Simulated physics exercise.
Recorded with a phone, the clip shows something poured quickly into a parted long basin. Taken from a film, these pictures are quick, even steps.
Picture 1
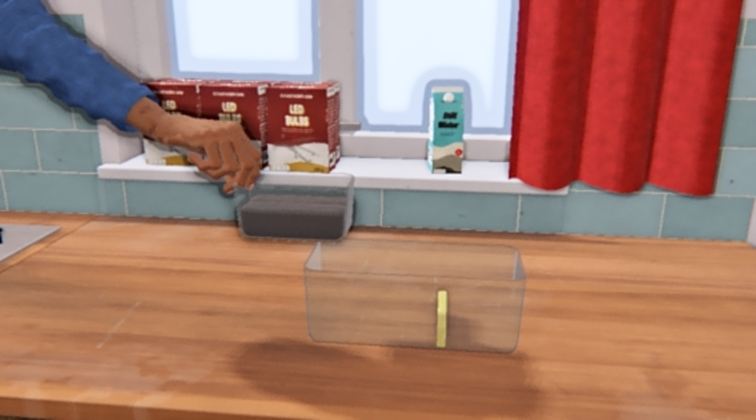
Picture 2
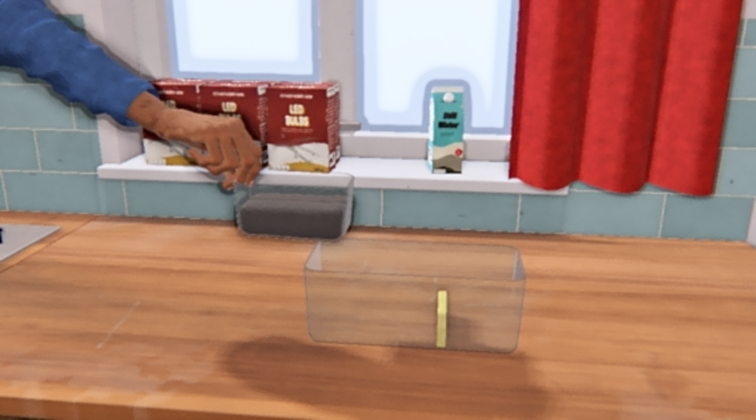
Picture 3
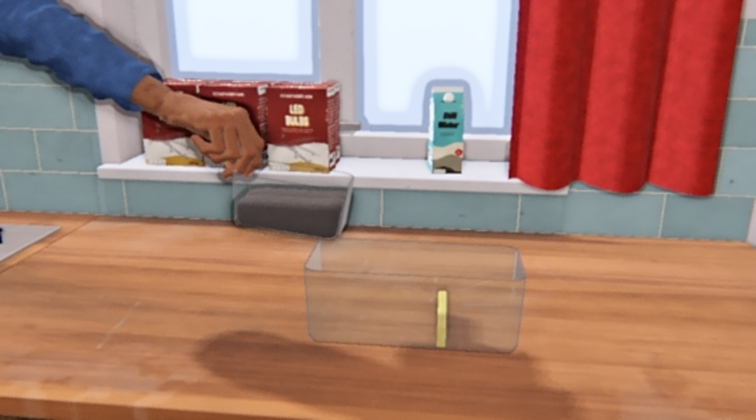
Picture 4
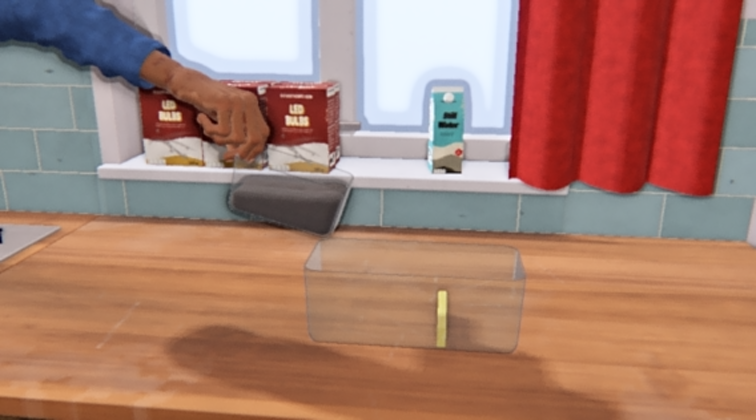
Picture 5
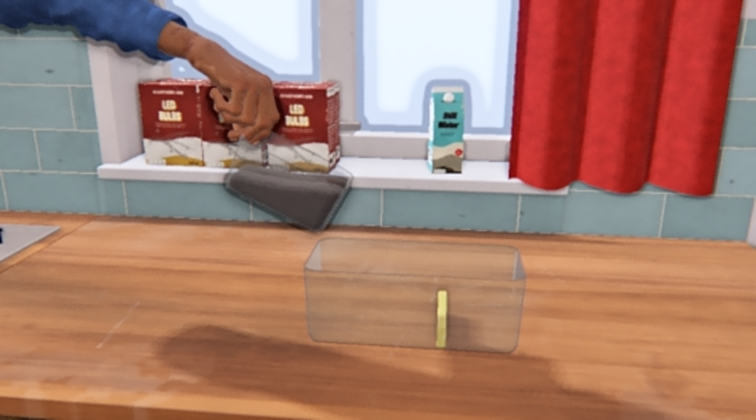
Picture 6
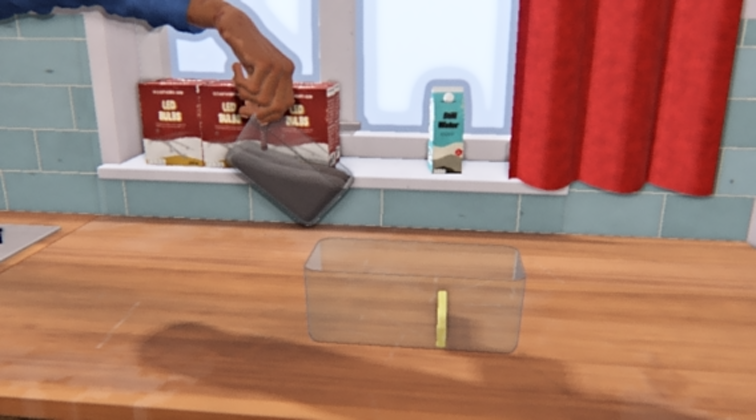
On a wooden kitchen counter, a hand tilts a clear container of dark contents rightward.
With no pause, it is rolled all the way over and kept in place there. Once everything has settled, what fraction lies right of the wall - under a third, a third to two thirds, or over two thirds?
Never reaches a third.
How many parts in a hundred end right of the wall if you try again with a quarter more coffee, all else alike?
Estimated share: Close to 25 per cent.
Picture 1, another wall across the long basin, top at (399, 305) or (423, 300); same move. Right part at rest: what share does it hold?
Roughly 70 per cent, and 50 per cent.
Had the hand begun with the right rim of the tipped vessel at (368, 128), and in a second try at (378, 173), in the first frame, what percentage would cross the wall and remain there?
First about 50, then 55 per cent.
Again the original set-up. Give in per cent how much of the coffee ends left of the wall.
70 %.
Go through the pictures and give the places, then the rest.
In the first frame, tilt 0°; pouring edge (350, 183); surface from (248, 201) to (348, 205); the long basin's rim runs from (312, 254) to (521, 264); the wall's top is at (442, 309).
In the second frame, tilt 2°; pouring edge (350, 183); surface from (247, 200) to (348, 203).
In the third frame, tilt 7°; pouring edge (350, 184); surface from (245, 195) to (347, 198).
In the fourth frame, tilt 15°; pouring edge (350, 184); surface from (241, 186) to (345, 192).
In the fifth frame, tilt 26°; pouring edge (349, 184); surface from (237, 170) to (345, 186).
In the sixth frame, tilt 39°; pouring edge (349, 184); surface from (238, 151) to (348, 178).
A moment on, the tilt is 95° and 36 per cent is still to pour, 6 is left of the wall and 0 right of it.
Next, the tilt is 100° and 4 per cent is still to pour, 60 is left of the wall and 23 right of it.
Then the tilt is 100° and 0 per cent is still to pour, 66 is left of the wall and 18 right of it.
Later the tilt is 100° and 0 per cent is still to pour, 74 is left of the wall and 19 right of it.
At rest 71 per cent lies left of the wall, 22 right of it and 7 outside.
